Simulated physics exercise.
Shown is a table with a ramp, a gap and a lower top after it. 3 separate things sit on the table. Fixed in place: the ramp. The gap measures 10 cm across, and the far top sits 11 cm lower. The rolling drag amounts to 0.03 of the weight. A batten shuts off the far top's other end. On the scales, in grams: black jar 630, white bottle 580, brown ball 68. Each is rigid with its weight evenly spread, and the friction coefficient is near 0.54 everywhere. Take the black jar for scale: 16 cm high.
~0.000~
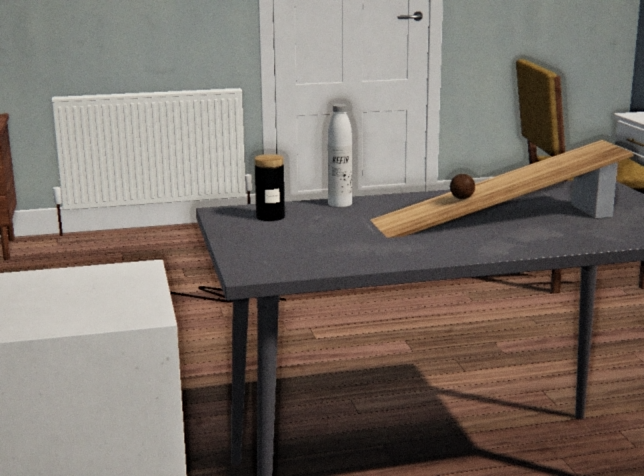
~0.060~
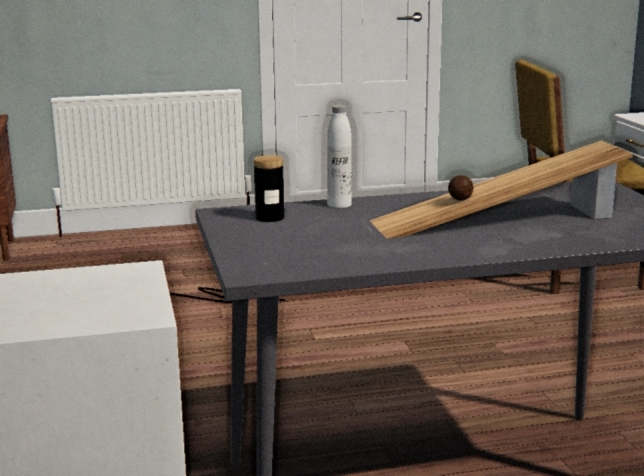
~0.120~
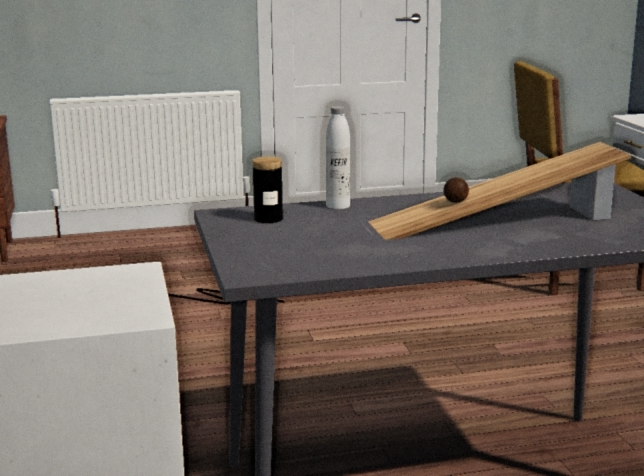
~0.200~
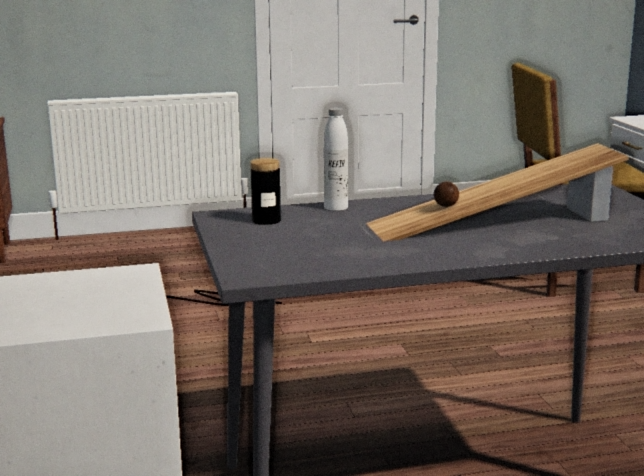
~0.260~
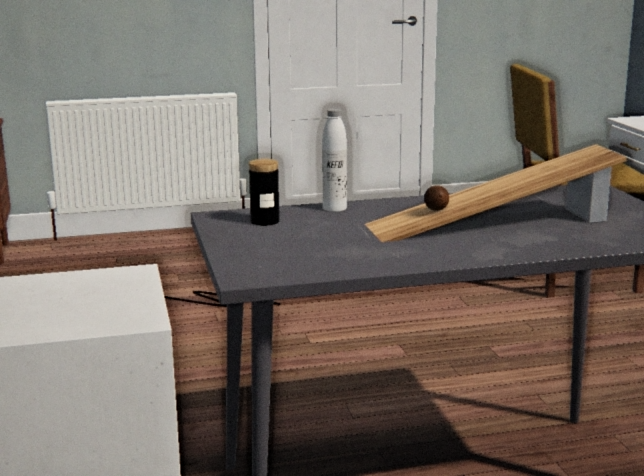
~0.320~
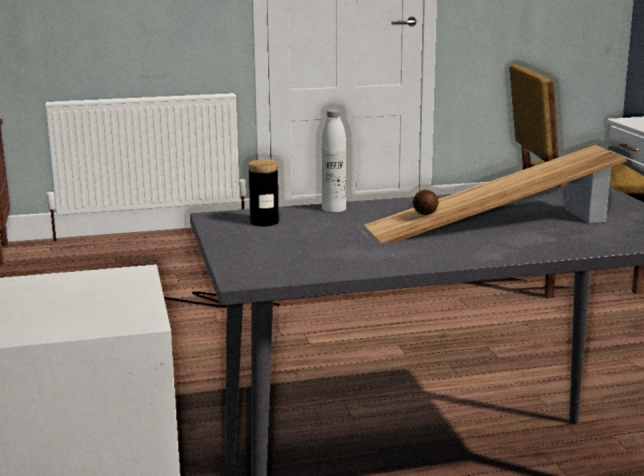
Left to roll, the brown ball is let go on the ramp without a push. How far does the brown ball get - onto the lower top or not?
Onto the lower top.
After 0.72 s, 26 cm of run left; brown ball near (310, 226).
After 1.22 s, 11 cm past the table's edge; brown ball near (158, 283).
In the end (1.7 s), 42 cm past the table's edge; the bystanders under 8 cm from the start.
